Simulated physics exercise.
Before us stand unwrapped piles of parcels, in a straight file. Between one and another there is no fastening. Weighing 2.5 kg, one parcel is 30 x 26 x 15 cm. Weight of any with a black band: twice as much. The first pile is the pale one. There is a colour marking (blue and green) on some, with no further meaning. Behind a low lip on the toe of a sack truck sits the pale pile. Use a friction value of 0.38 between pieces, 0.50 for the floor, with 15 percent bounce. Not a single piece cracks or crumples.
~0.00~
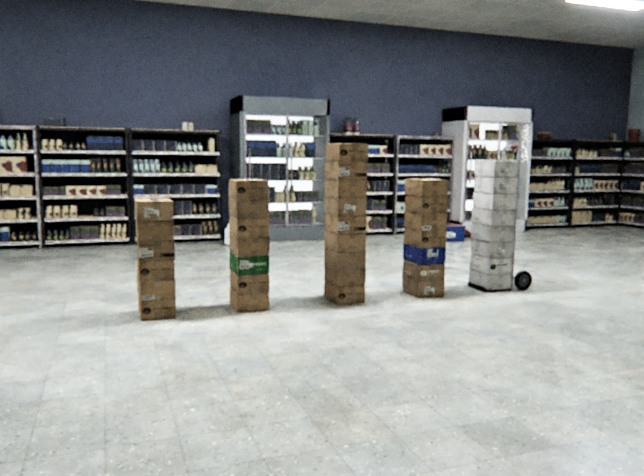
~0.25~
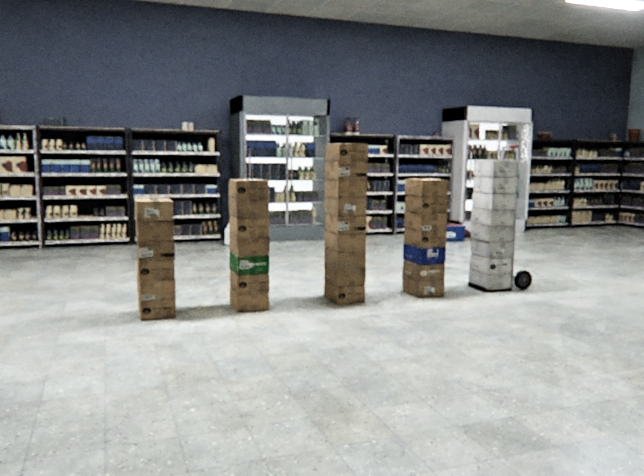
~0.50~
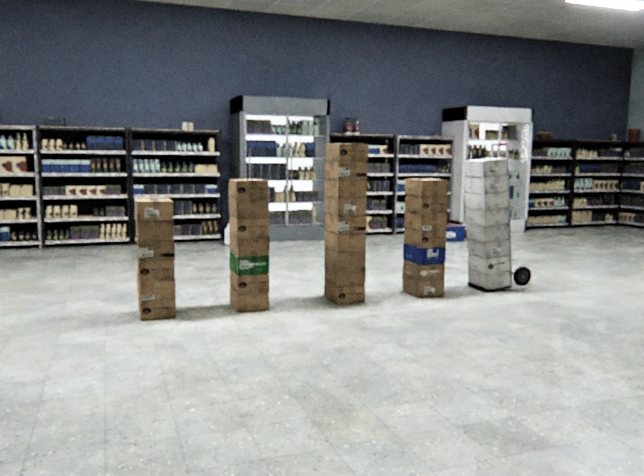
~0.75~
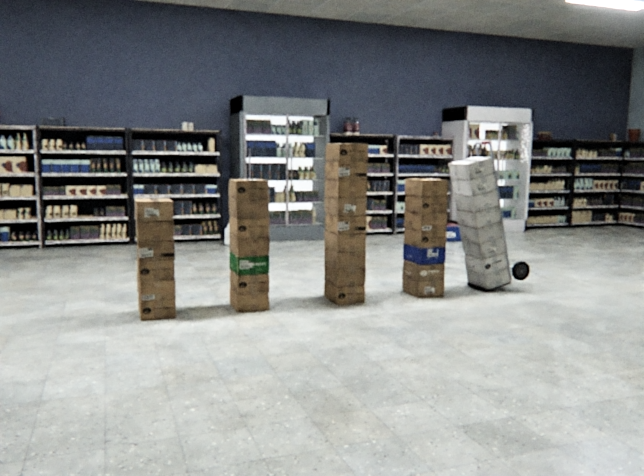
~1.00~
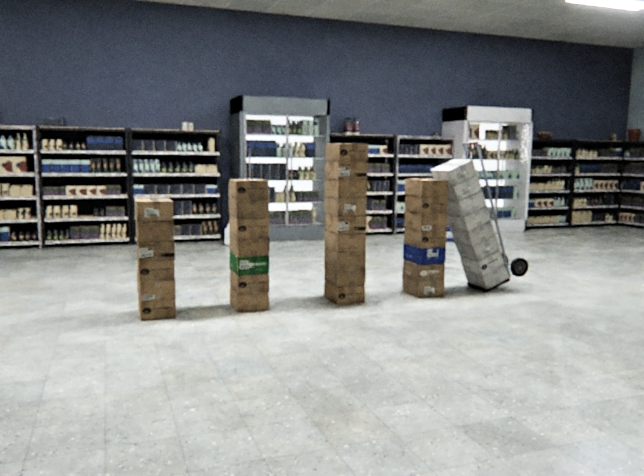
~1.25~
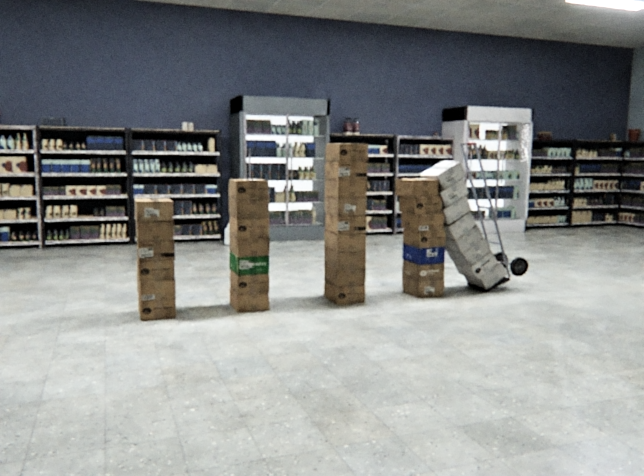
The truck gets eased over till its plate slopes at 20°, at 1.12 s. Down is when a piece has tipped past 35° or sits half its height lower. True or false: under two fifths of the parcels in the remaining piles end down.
False.
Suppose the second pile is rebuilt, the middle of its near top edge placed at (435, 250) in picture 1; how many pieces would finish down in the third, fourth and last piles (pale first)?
Counts down - third: 0; fourth: 0; last: 0.
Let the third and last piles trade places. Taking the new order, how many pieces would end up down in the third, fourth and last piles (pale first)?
Third 5, fourth 0, last 0.
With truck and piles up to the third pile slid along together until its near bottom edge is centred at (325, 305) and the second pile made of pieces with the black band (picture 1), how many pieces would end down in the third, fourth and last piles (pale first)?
In that case third 0, fourth 0, last 0.
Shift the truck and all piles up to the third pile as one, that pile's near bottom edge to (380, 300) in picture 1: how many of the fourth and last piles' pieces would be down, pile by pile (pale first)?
Counts down: Fourth 6; last 5.
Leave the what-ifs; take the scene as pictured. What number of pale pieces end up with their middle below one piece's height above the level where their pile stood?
Pale pieces counted: 1.
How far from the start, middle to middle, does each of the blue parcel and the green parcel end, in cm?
Net displacement (cm): Blue = 60; green = 55.
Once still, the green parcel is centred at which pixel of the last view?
Its centre ends up near pixel (184, 291) in the last picture.
Around 1.82 s, 8 of the pale pile down; 1 of the 29 other parcels down; blue parcel tipped 30°.
Around 2.62 s, 8 of the pale pile down; 15 of the 29 other parcels down; blue parcel tipped 45°, 21 cm lower; green parcel displaced 25 mm.
Around 3.46 s, 8 of the pale pile down; 27 of the 29 other parcels down; blue parcel tipped 46°, 22 cm lower; green parcel tipped 42°, 19 cm lower.
Finally (4.8 s), 8 of the pale pile down; 27 of the 29 other parcels down; blue parcel tipped 46°, 22 cm lower; green parcel tipped 43°, 20 cm lower. That is 93 per cent. Seen by the last camera, middles, blue parcel near (368, 281), green parcel near (184, 291).
